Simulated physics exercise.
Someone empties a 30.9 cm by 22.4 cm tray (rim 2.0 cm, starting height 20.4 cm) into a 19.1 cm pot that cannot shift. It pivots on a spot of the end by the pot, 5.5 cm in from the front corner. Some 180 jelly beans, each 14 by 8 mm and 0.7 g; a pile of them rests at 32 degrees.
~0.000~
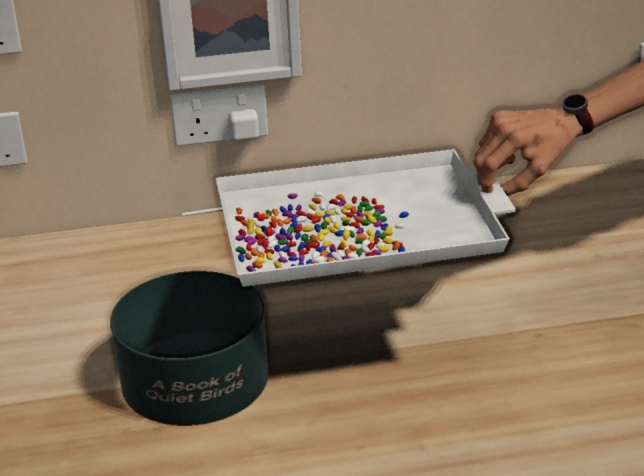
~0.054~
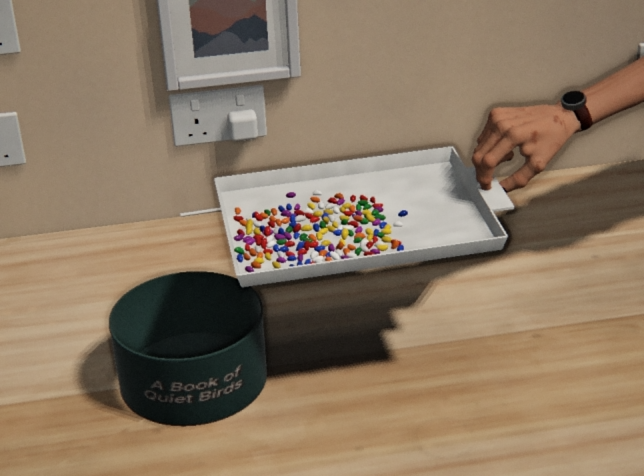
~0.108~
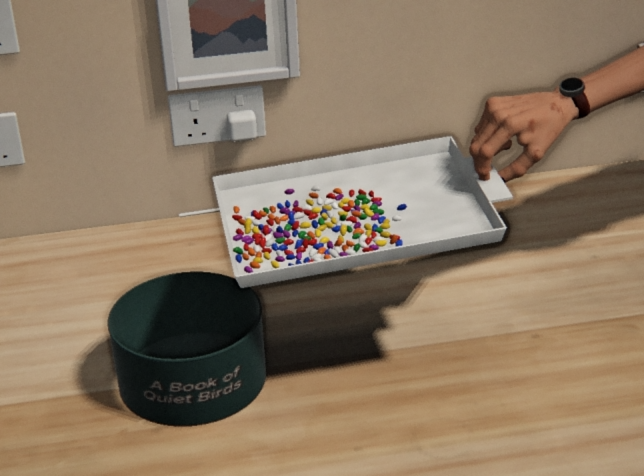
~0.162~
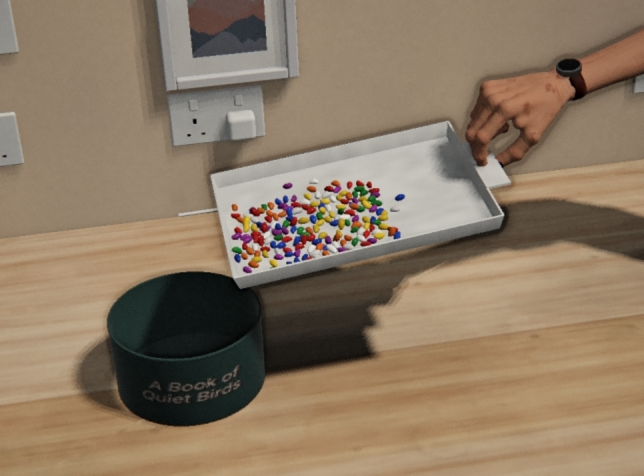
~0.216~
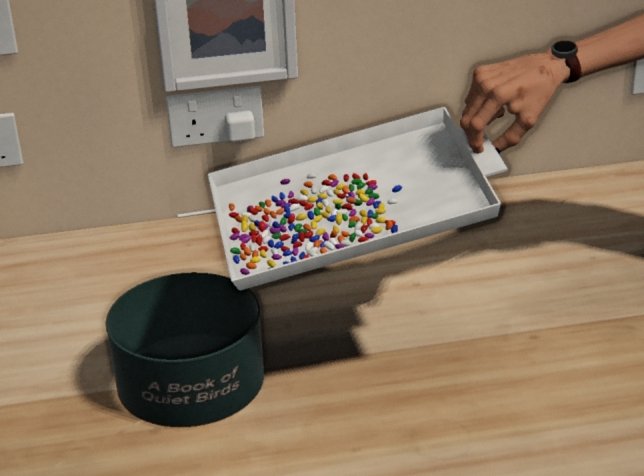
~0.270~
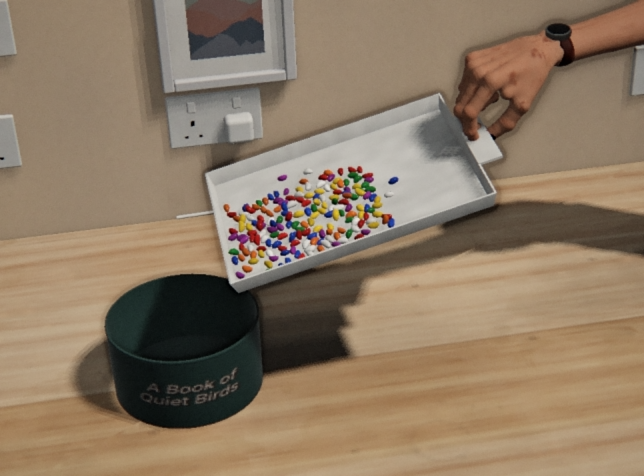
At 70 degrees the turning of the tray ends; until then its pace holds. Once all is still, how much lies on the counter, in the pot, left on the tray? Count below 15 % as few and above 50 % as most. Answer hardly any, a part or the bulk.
Counter a part, pot a part, tray a part.
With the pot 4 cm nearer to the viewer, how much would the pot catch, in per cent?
In that case some 55 per cent.
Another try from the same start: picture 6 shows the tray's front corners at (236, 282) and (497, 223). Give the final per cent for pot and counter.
Pot 0, counter 70.
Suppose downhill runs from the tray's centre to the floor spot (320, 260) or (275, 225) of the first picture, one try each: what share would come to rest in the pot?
About 0 and 30 per cent.
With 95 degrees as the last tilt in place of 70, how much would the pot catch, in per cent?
It would be near 50 per cent.
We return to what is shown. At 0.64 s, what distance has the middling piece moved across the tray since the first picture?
About 4 cm.
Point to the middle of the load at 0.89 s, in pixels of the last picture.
At about (249, 223).
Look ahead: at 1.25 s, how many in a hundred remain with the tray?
About 75 per cent.
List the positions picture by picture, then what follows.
The first picture shows tray tilt 0 degrees, front corners at (242, 271) and (503, 237); middle of the pieces at (325, 232); pot at (187, 313).
The second picture shows tray tilt 1 degrees, front corners at (241, 272) and (502, 235); middle of the pieces at (323, 232).
The third picture shows tray tilt 3 degrees, front corners at (239, 273) and (500, 226), lowest corner left front; middle of the pieces at (322, 228).
The fourth picture shows tray tilt 7 degrees, front corners at (237, 274) and (498, 214), lowest corner left front; middle of the pieces at (320, 223).
The fifth picture shows tray tilt 11 degrees, front corners at (236, 277) and (495, 202), lowest corner left front; middle of the pieces at (318, 219).
The sixth picture shows tray tilt 15 degrees, front corners at (234, 279) and (490, 192), lowest corner left front; middle of the pieces at (315, 216); pot at (182, 316). The tray's pace is about 70 degrees a second.
After 0.64 s, tilt 41 degrees; the tray holds 100 %, the pot 0 %.
Then, at 0.89 s, tilt 59 degrees; the tray holds 100 %, the pot 0 %.
Then, at 1.25 s, tilt 70 degrees; the tray holds 75 %, the pot 0 %.
At rest (2.8 s), counter 35 %, pot 30 %, tray 40 %.
